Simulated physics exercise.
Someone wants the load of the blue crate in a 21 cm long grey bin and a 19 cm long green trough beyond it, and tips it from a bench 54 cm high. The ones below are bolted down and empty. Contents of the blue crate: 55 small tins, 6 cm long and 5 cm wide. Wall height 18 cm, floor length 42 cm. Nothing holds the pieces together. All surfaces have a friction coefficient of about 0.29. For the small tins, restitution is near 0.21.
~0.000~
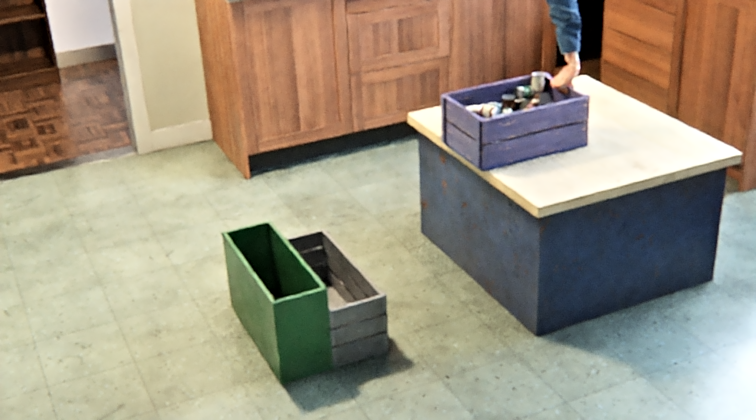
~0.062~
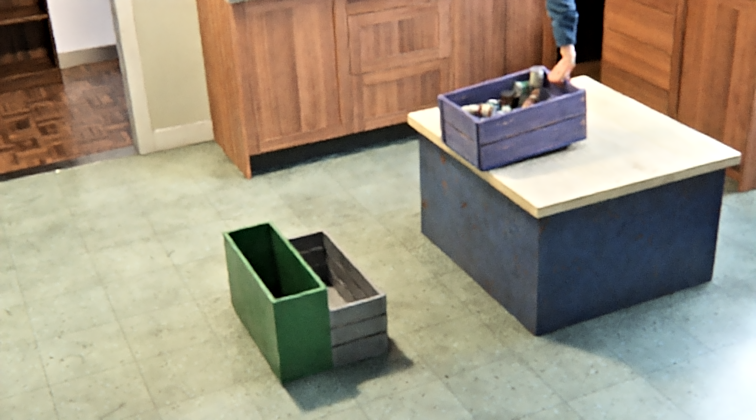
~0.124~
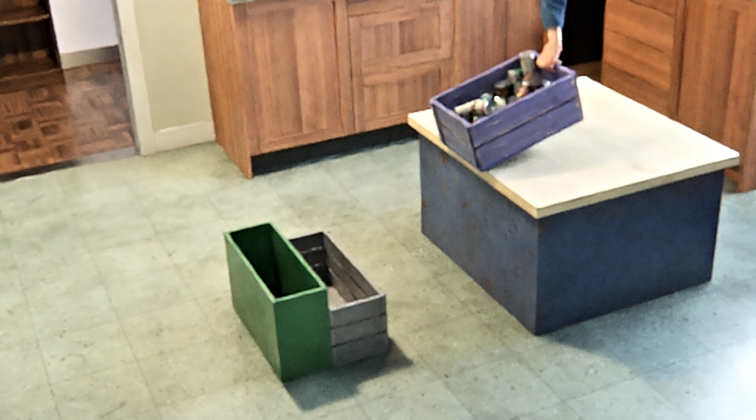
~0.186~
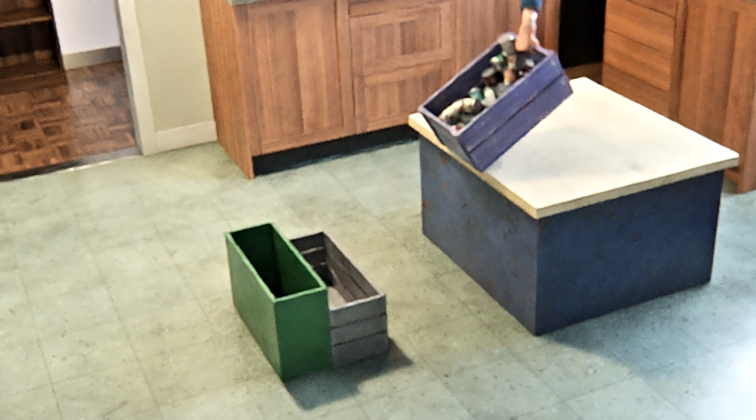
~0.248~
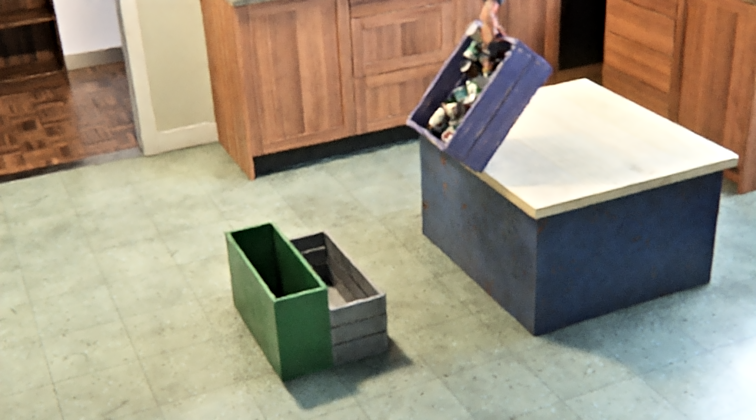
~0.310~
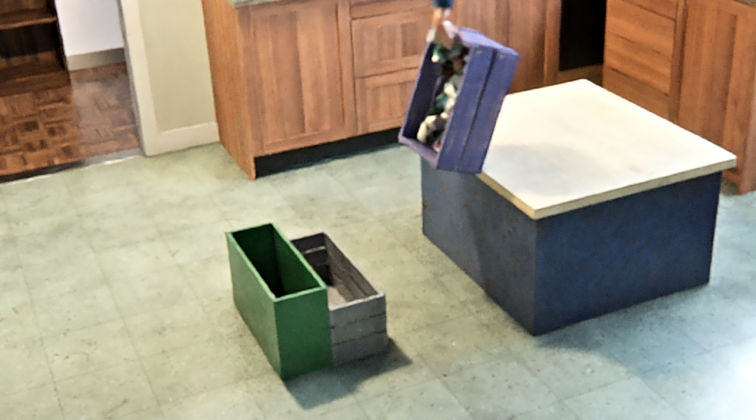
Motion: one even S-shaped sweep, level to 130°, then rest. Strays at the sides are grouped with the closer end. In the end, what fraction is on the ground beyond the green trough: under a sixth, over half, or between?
Shy of a sixth.
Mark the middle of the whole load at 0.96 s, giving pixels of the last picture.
Roughly at pixel (343, 306).
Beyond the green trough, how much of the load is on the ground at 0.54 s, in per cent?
0 % by then.
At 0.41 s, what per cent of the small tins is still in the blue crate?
100 %.
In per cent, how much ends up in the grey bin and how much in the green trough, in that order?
Roughly 30 and 20 per cent.
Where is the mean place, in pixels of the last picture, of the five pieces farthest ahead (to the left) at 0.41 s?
I'd put them at about (390, 91).
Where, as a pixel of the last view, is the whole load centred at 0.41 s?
The centre sits near (427, 115).
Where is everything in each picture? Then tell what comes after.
In the first frame (each is followed by its nearest rim corner in this view; the camera moves round a little), blue crate, (485, 120); grey bin, (332, 310); 0° from level; none out.
Blue crate, (481, 121); 4° from level, in the second frame.
Blue crate, (472, 125); 15° from level, in the third frame.
Blue crate, (459, 133); 31° from level, in the fourth frame.
Blue crate, (446, 146); 50° from level, in the fifth frame.
Blue crate, (436, 164); grey bin, (332, 308); 70° from level; none out, in the sixth frame.
After 0.41 s, tilt 101°; 54 still in the blue crate and 1 in the air.
After 0.54 s, tilt 127°; 29 still in the blue crate and 26 in the air.
After 0.73 s, tilt 130°; 13 in the grey bin, 12 in the green trough, 9 on the ground short of the grey bin and 21 in the air.
Outcome (at 0.96 s), 16 in the grey bin, 12 in the green trough, 26 on the ground short of the grey bin and 1 on the ground beyond the green trough. Asked share, 1 of 55, 2 per cent.
